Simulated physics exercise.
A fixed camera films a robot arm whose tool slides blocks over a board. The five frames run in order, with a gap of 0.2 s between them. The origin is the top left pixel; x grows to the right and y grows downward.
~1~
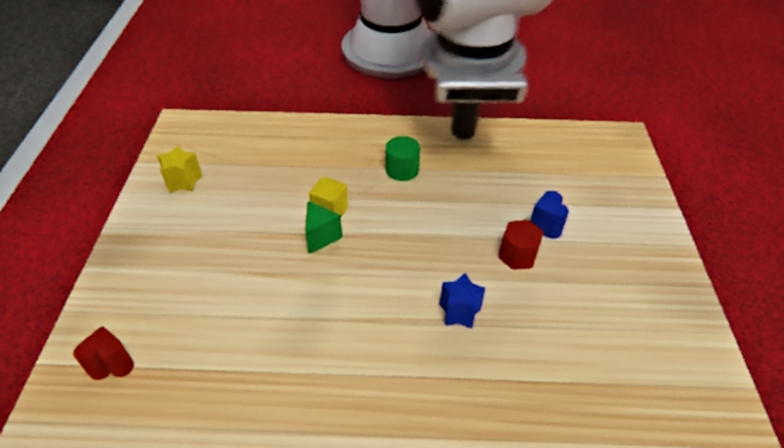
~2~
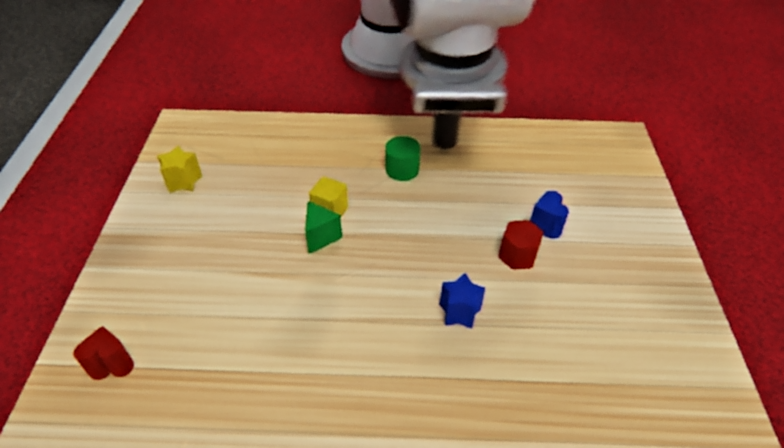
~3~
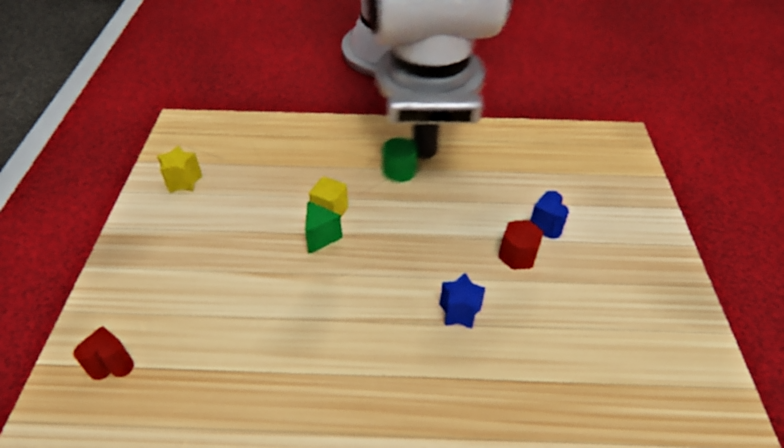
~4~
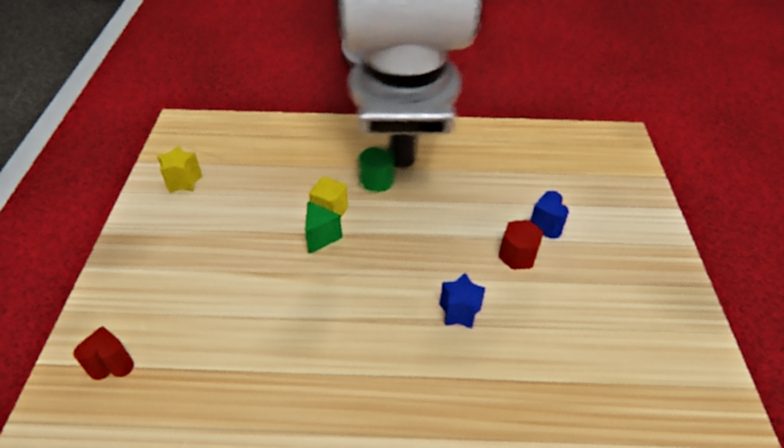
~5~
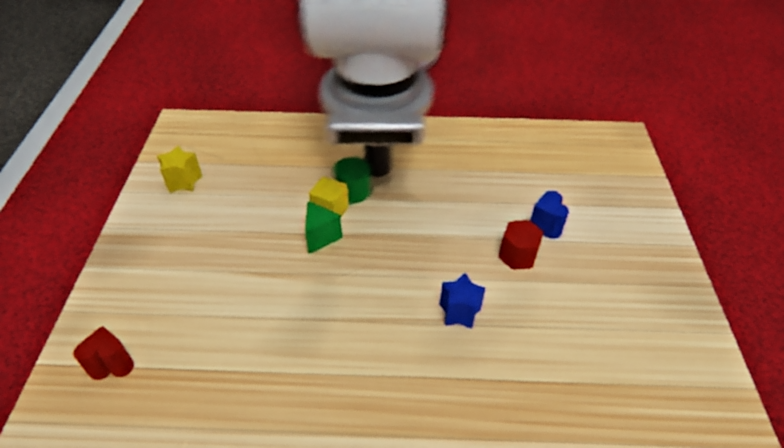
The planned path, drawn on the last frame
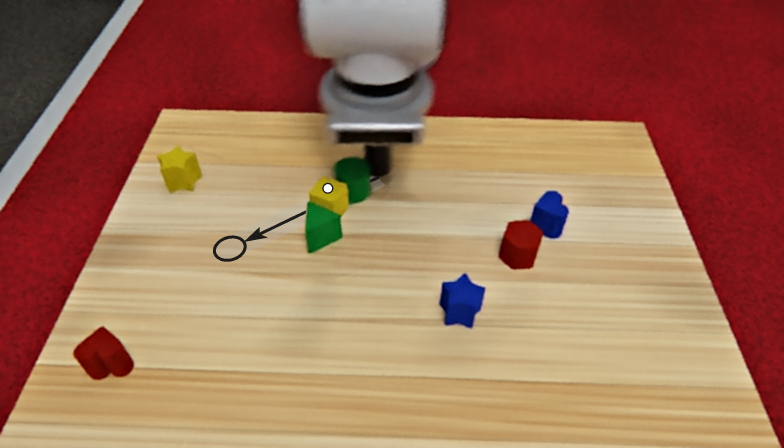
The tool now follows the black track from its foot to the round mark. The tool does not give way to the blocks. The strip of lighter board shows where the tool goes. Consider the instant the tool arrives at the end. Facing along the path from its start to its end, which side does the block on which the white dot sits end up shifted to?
Shifted left.
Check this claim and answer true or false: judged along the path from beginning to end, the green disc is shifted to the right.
True - the claim holds.
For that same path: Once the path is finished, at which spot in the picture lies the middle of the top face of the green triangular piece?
Close to (304, 237).
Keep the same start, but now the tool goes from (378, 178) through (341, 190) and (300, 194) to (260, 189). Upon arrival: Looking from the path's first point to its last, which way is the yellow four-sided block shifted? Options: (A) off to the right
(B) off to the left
The one that fits is B, off to the left.
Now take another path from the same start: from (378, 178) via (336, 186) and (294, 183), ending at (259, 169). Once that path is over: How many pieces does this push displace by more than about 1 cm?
My count: 3 or more.
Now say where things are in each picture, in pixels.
The first frame shows tool's lower end at (463, 133); green triangular piece at (318, 215); yellow four-sided block at (328, 188); green disc at (403, 146).
The second frame shows tool at (445, 142); blocks still.
The third frame shows tool at (425, 151); green disc at (400, 148).
The fourth frame shows tool at (402, 160); green disc at (376, 157).
The fifth frame shows tool at (378, 169); green triangular piece at (318, 215); yellow four-sided block at (328, 188); green disc at (351, 168).
Drawn move, straight from (378, 178) to (230, 248); the dot is on the yellow four-sided block.
The first path, step by step. One third of the way, tool at (331, 191); green triangular piece at (305, 235), turned 45° anticlockwise; yellow four-sided block at (286, 217), turned 40° anticlockwise; green disc at (301, 190).
Two thirds of the way, tool at (281, 215); green triangular piece at (304, 237), turned 65° anticlockwise; yellow four-sided block at (262, 234); green disc at (244, 210).
At the end, tool at (227, 240); green triangular piece at (304, 237), turned 65° anticlockwise; yellow four-sided block at (260, 236), turned 140° anticlockwise; green disc at (186, 226).
